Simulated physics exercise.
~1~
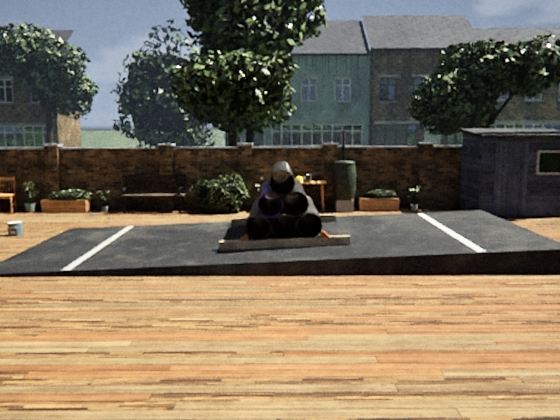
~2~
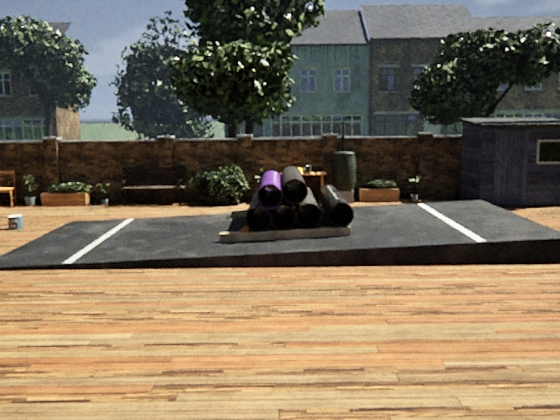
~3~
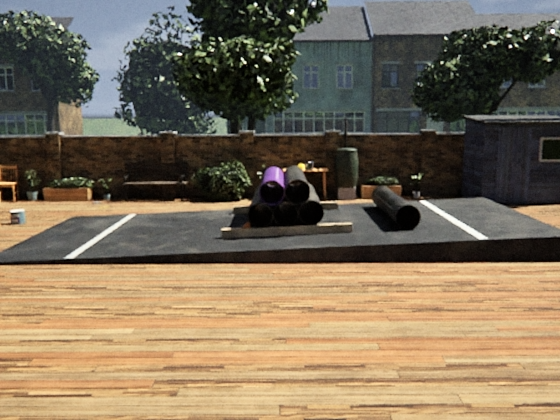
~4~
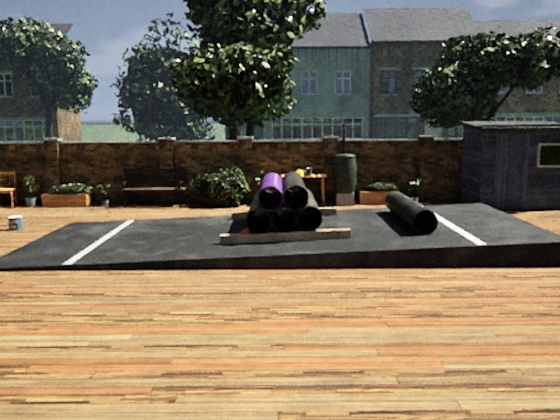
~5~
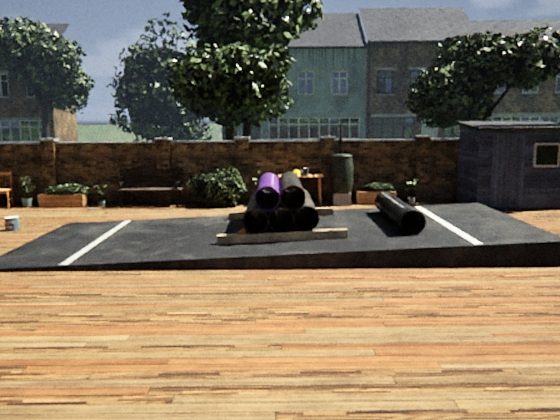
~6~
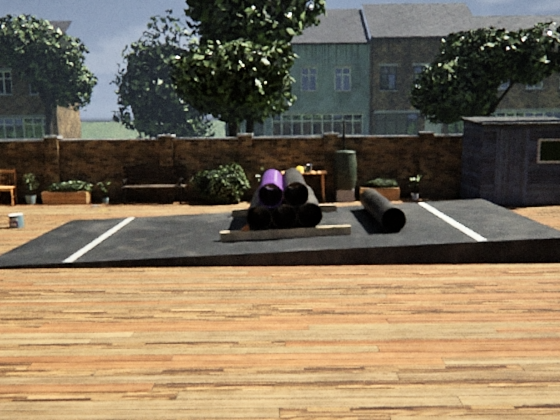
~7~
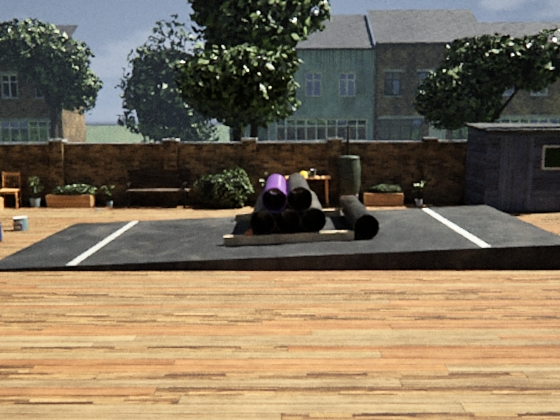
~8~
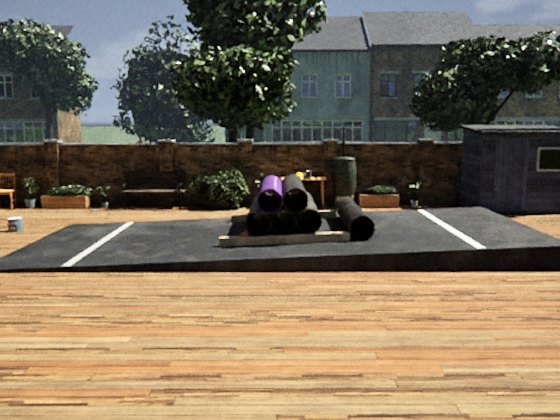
A stack of dark plastic pipes with a single purple one on top sits on pale bearers in the middle of a gently sloping asphalt pad, seen from the front by a slightly swaying camera. White lines mark each side of the pad, with wooden boards in front and a brick wall, trees and houses behind. One black pipe leaves the stack and rolls to the right, stopping short of the line. It then rolls back left until it rests beside the bearers, while the purple pipe stays up on the others.
